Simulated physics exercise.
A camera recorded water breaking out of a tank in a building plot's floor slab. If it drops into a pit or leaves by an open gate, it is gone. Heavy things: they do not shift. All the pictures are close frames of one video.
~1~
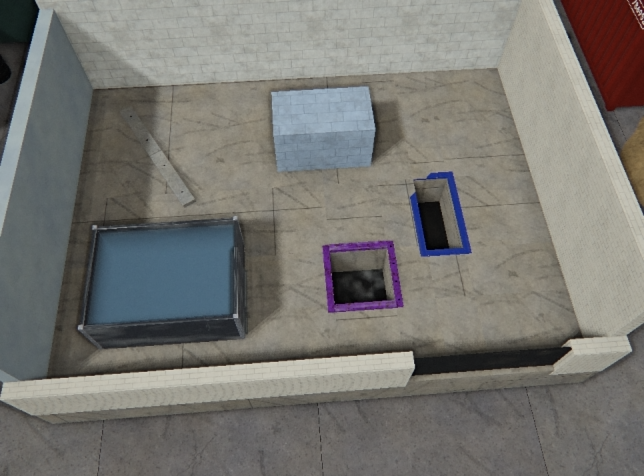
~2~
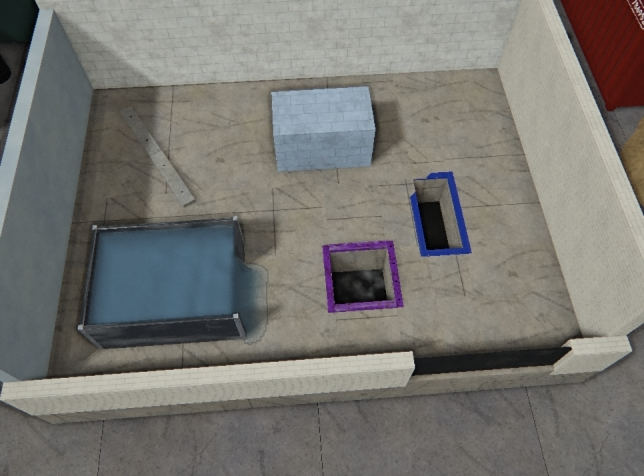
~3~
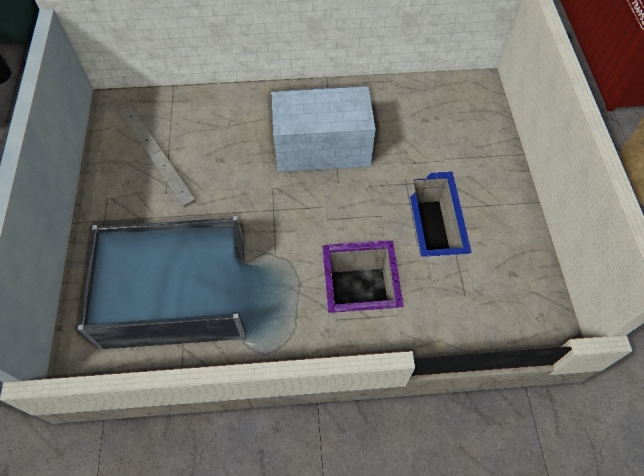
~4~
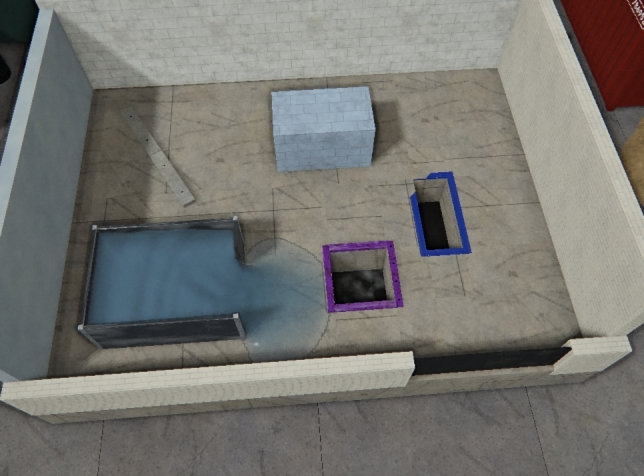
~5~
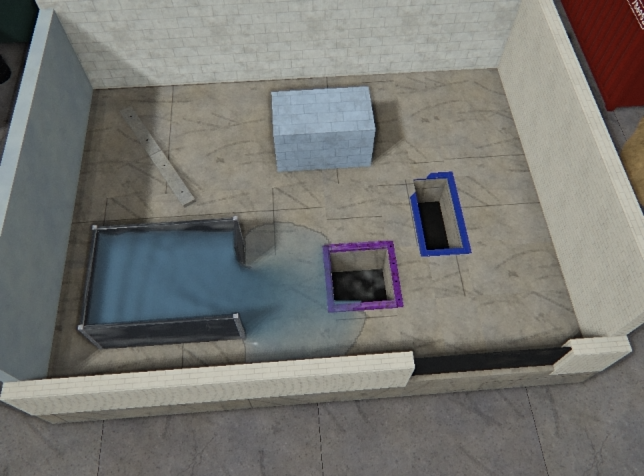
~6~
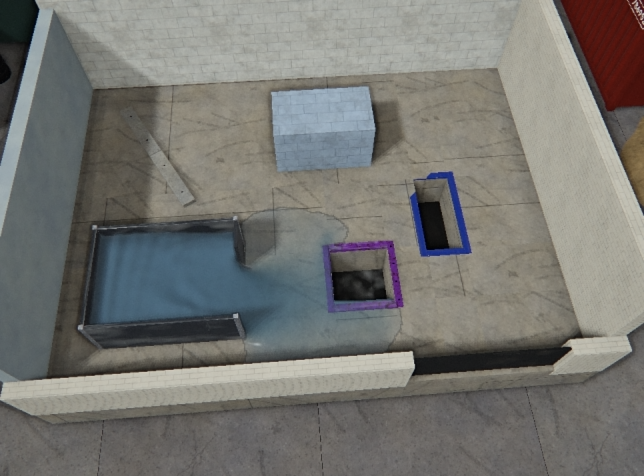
Water pours from the open tank and spreads right across the floor around a purple-edged opening.
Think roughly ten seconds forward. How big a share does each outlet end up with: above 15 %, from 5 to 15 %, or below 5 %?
The gate is likely to claim a small share beneath five per cent; the blue pit is likely to claim a middle share of five to fifteen per cent; the purple pit is likely to claim a large share past fifteen per cent.
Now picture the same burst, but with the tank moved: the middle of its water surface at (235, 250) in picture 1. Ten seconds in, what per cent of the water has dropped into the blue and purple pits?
After ten seconds: Blue pit 4 percent, purple pit 70 percent.
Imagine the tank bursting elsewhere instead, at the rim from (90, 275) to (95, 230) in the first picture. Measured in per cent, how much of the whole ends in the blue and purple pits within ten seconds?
Blue takes 2 in a hundred, purple takes 2 in a hundred.
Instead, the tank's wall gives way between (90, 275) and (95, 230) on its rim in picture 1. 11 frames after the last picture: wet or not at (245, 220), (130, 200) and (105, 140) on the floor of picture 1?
Well, the first is missed by the spill, the next hit by the spill, the last hit by the spill.
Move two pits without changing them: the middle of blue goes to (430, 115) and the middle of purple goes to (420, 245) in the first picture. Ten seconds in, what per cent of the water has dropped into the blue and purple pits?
For blue, 30 in a hundred; for purple, 20 in a hundred.
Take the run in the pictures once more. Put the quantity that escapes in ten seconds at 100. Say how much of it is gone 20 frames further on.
My figure is about 60 in a hundred.
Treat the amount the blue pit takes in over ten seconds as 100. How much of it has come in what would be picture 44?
Working it through, I arrive at 55 %.
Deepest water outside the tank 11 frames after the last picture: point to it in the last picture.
Deepest point: Roughly (581, 353).
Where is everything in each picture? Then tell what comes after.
The first picture shows the open tank at (164, 273) is whole and still.
In the second picture, water pours out at (239, 295) and has run to (258, 268).
In the third picture, the front is at (286, 266), out from the gap at (239, 297).
In the fourth picture, water pours out at (239, 297) and has run to (322, 273).
In the fifth picture, the front is at (360, 321), out from the gap at (239, 297).
In the sixth picture, the front is at (394, 326), out from the gap at (239, 297).
A moment on, water covers 20 % of the floor; the gate 0 %, the blue pit 0 %, the purple pit 9 %.
Next, water covers 25 % of the floor; the gate 0 %, the blue pit 1 %, the purple pit 17 %.
Then, water covers 40 % of the floor; the gate 0 %, the blue pit 2 %, the purple pit 24 %.
Later, water covers 50 % of the floor; the gate 0 %, the blue pit 5 %, the purple pit 30 %.
In the end, water covers 70 % of the floor; the gate 0 %, the blue pit 10 %, the purple pit 32 %.
